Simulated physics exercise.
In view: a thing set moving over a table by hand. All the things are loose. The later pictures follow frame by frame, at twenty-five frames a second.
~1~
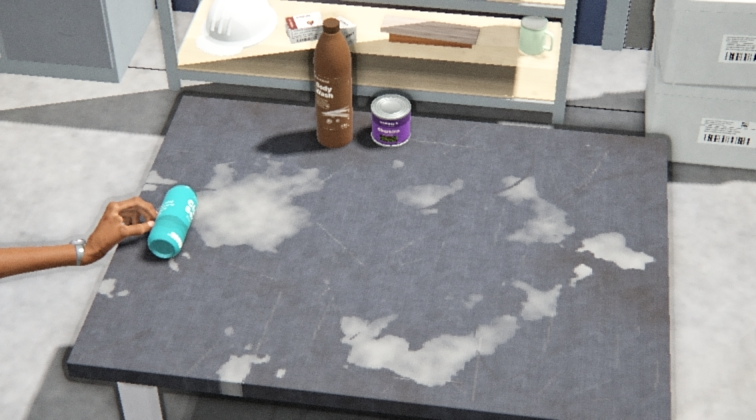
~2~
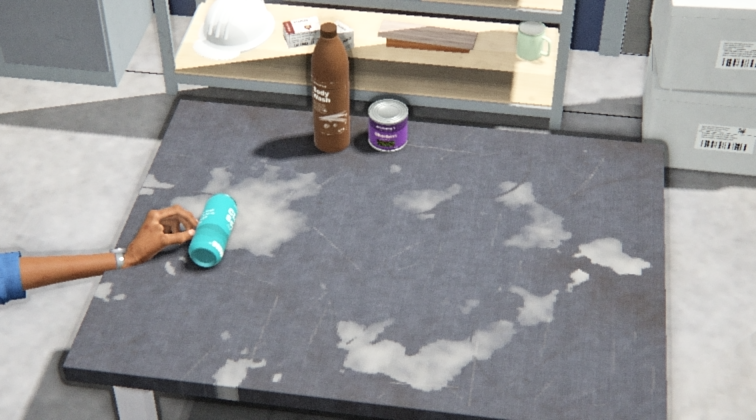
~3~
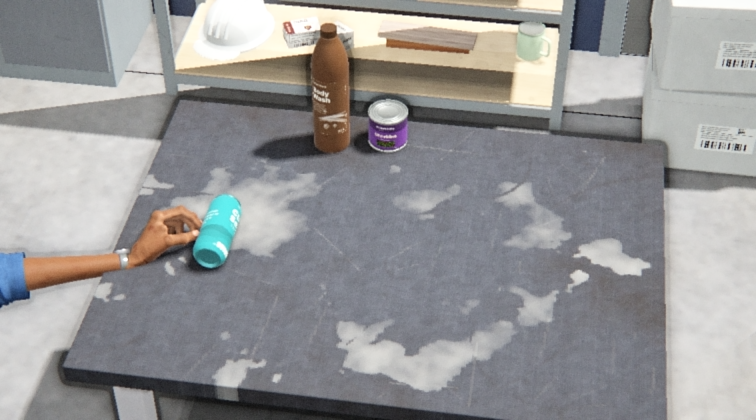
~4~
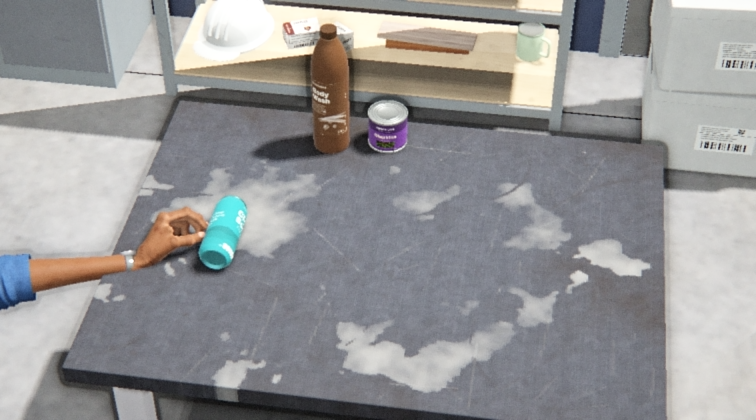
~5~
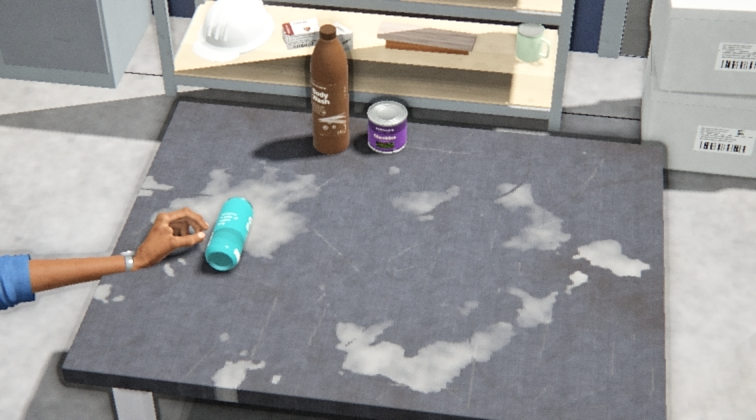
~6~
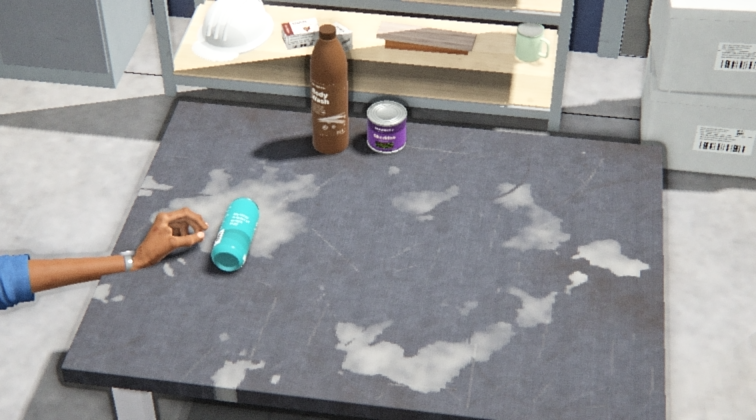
The video shows a hand moving a turquoise can lying on its side rightward across a worn dark table, then the can rolling slightly away from the fingers, while a brown bottle and a purple tin stay still behind.
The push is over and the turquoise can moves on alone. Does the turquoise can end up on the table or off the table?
The turquoise can stays on the table.
Then, 0.20 s after the last picture, turquoise can rolled about its own width near (265, 237).
Then, 0.40 s after the last picture, turquoise can rolled well along near (288, 240).
Then, 0.70 s after the last picture, turquoise can rolled well along near (309, 242).
At rest, moved from the start, turquoise can. Seen from the same camera at the end, turquoise can near (316, 243).
